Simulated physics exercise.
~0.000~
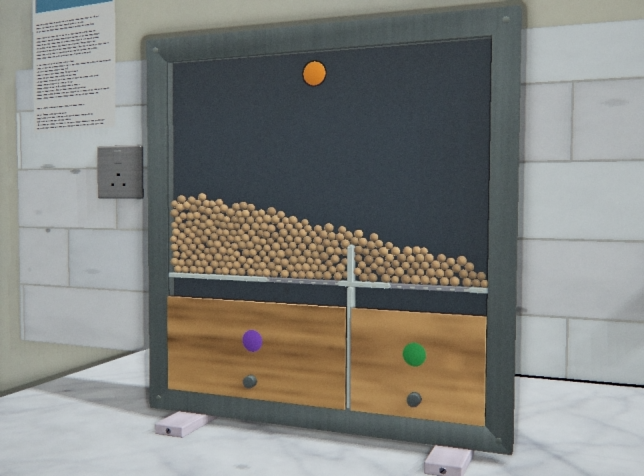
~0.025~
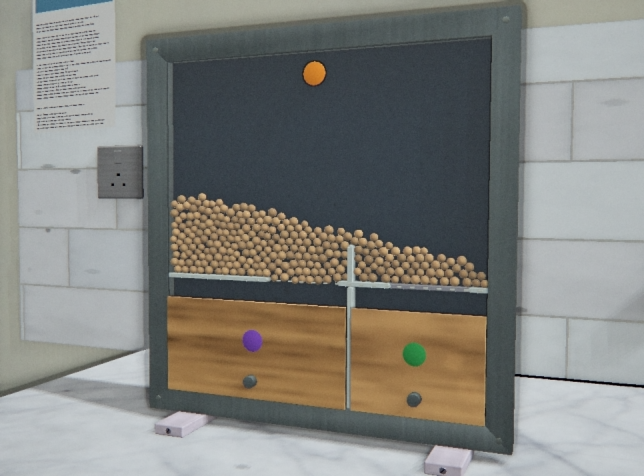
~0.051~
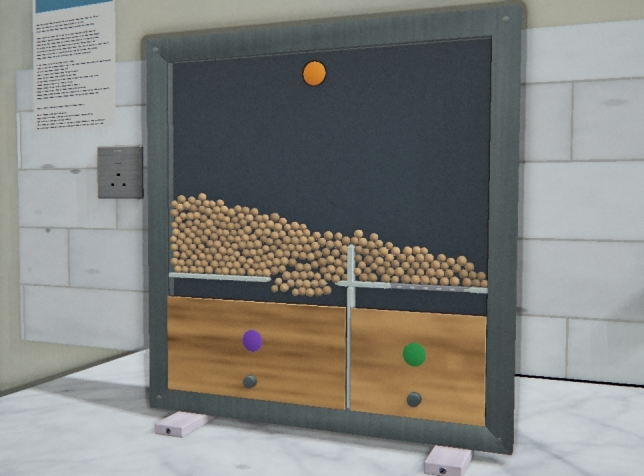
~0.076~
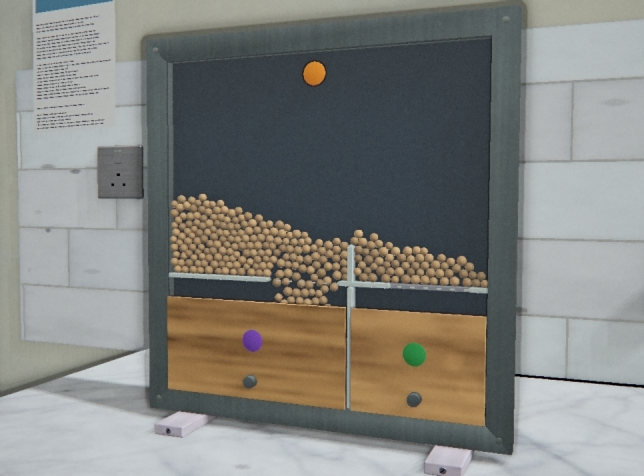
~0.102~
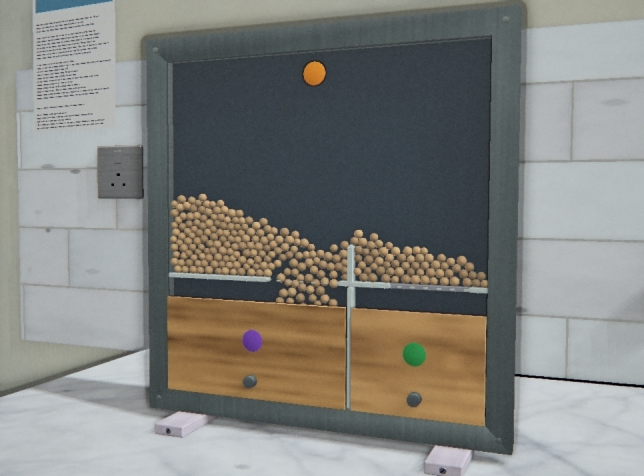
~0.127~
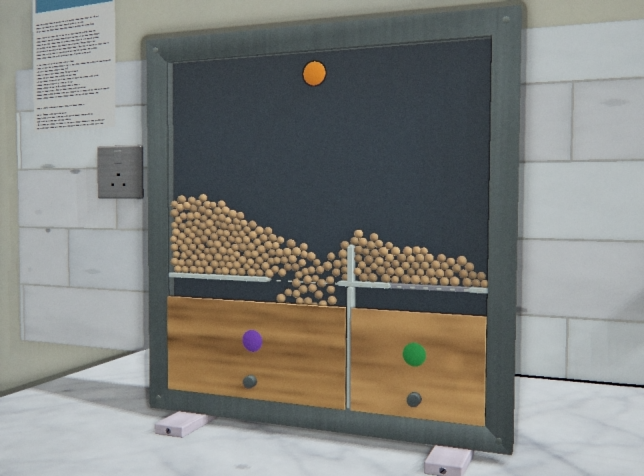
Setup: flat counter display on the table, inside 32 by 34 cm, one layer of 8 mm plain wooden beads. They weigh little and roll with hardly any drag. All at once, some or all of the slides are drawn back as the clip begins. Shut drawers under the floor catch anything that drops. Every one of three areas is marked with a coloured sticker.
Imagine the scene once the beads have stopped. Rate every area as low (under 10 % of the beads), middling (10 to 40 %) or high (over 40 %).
Orange store: High; purple drawer: High; green drawer: Low.
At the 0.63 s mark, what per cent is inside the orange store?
Roughly 55 per cent.
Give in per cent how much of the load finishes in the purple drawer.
Estimated share there: Roughly 55 per cent.
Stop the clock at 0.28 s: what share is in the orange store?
The share there is around 65 %.
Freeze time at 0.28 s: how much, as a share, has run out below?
Around 35 percent.
After 0.28 s, 35 % are out; orange 65 %, purple 35 %.
After 0.63 s, 45 % are out; orange 55 %, purple 45 %.
After 1.33 s, 50 % are out; orange 50 %, purple 50 %.
Settled by 2.3 s, 55 % are out; orange 45 %, purple 55 %, green 0 %.
